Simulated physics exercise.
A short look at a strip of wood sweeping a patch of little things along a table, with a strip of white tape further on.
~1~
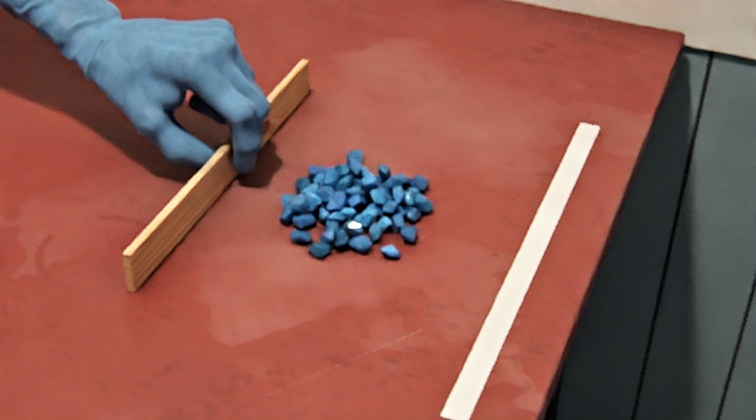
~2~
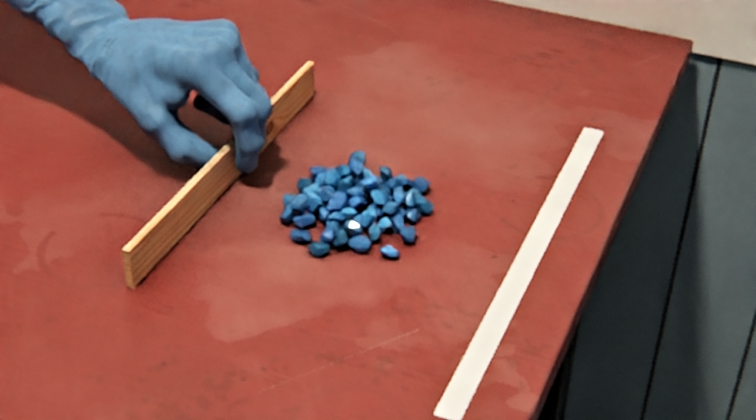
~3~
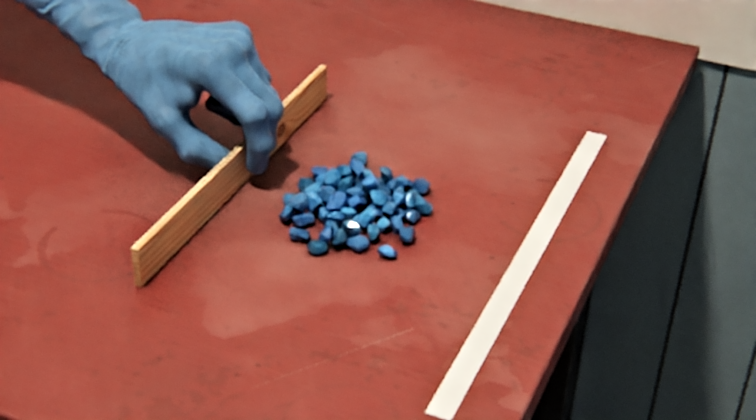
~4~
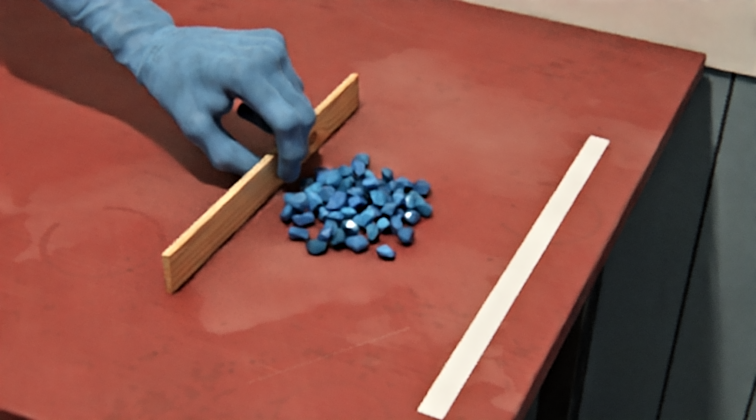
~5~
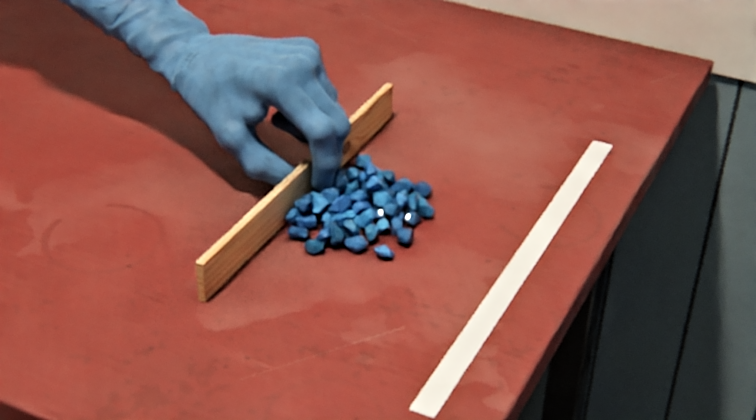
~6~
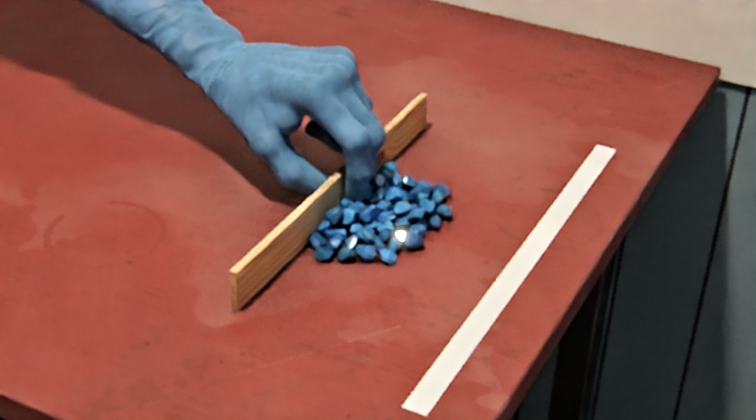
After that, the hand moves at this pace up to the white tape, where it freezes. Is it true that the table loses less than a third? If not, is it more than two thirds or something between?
False, something between.
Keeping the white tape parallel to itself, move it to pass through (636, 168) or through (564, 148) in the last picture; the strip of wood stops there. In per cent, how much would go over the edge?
That would be some 100 % the first time and some 0 % the second.
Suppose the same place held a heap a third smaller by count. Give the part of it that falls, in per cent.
I'd say close to 30 per cent.
Soon after the last picture, strip of wood still moving, near (441, 203); heap all on the table, its front near (529, 249).
A little later, strip of wood stopped at the white tape; heap about a quarter over the edge.
Later still, strip of wood stopped at the white tape; heap about half over the edge.
At rest, strip of wood stopped at the white tape; heap about half over the edge.
